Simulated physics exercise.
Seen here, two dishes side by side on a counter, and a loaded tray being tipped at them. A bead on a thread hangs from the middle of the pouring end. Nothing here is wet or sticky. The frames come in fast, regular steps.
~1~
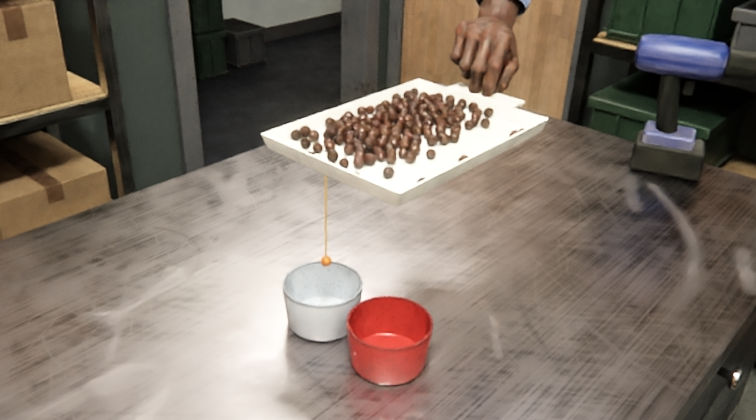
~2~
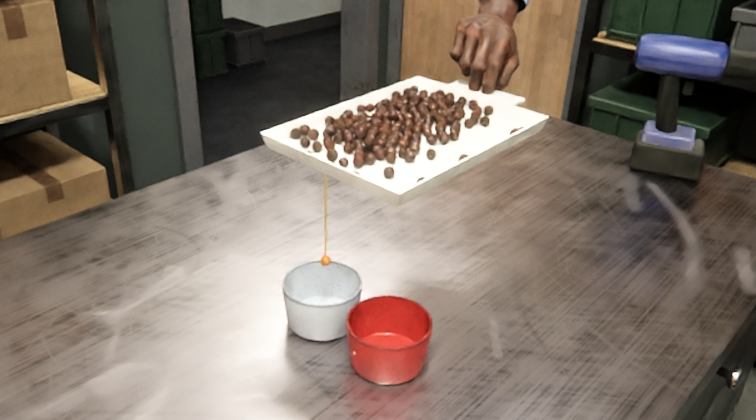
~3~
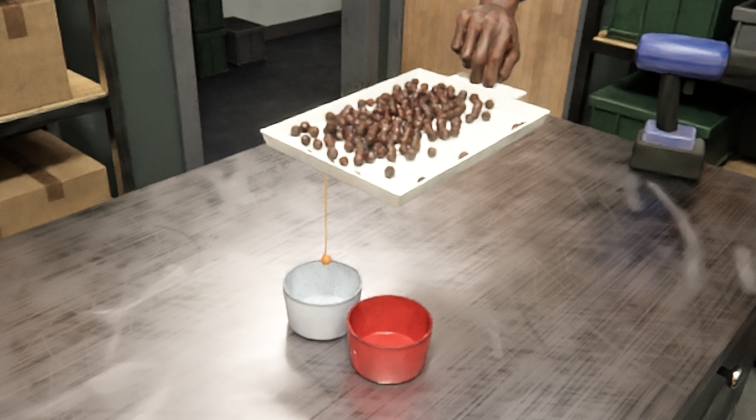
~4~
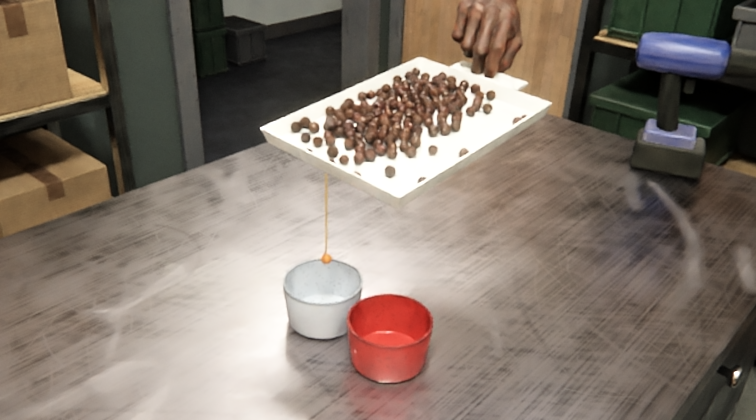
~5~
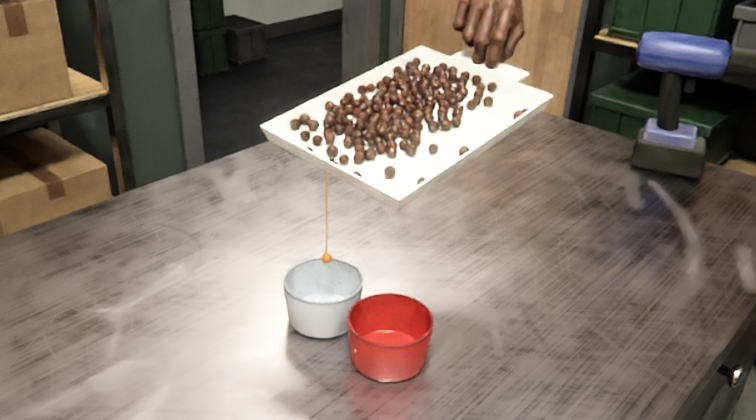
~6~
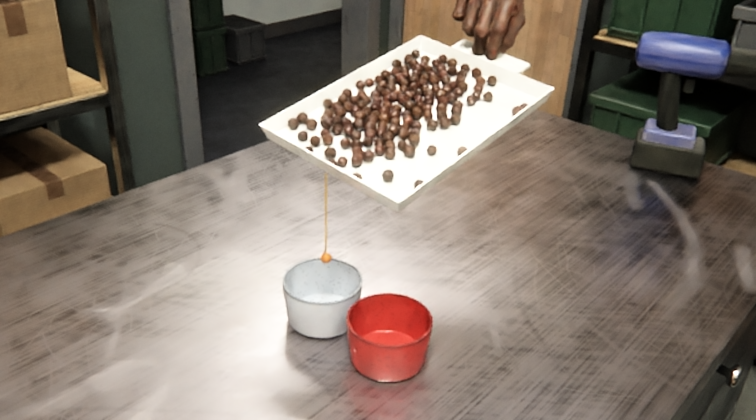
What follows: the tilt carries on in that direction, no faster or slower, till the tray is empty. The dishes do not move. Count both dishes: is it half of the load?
They take the larger part between them.
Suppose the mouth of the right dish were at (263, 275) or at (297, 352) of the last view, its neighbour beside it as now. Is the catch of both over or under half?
In turn: Under half; below a half.
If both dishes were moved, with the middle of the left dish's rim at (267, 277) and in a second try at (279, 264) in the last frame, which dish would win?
At the first place right, at the second the right dish.
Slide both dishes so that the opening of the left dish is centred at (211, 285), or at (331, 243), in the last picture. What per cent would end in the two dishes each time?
Near 0 % and 0 %.
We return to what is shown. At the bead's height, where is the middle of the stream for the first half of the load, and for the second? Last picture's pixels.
First near (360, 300), later near (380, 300).
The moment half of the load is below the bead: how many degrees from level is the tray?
Near 75 degrees.
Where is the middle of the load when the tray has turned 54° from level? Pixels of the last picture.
Roughly at (379, 162).
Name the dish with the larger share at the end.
That is the right-hand dish.
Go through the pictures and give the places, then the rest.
The first frame shows corners of the pouring end near (268, 133) and (399, 190), level; middle of the load near (397, 128), chocolate balls; left dish near (294, 315); right dish near (361, 357); bead on its thread near (326, 261).
The second frame shows corners of the pouring end near (267, 132) and (398, 190), level; middle of the load near (397, 127).
The third frame shows corners of the pouring end near (268, 130) and (399, 191), tipped barely, lowest at the right corner; middle of the load near (398, 123).
The fourth frame shows corners of the pouring end near (268, 128) and (399, 193), tipped a little, lowest at the right corner; middle of the load near (398, 117).
The fifth frame shows corners of the pouring end near (267, 125) and (399, 195), tipped a little, lowest at the right corner; middle of the load near (398, 112).
The sixth frame shows corners of the pouring end near (266, 124) and (398, 197), tipped a little, lowest at the right corner; middle of the load near (397, 109), near two thirds on the move; left dish near (294, 312); right dish near (360, 354).
Shortly afterwards, tray tipped steeply; the bulk on the tray; a little in the right dish; only a few in the left dish; only a few outside both; a little in the air.
Next, tray tipped right over; only a few on the tray; near two thirds in the right dish; a little in the left dish; near a quarter outside both; only a few in the air.
Some moments later, tray tipped past a quarter turn; near two thirds in the right dish; a little in the left dish; near a quarter outside both.
In the end, tray tipped past a quarter turn; near two thirds in the right dish; a little in the left dish; near a quarter outside both.
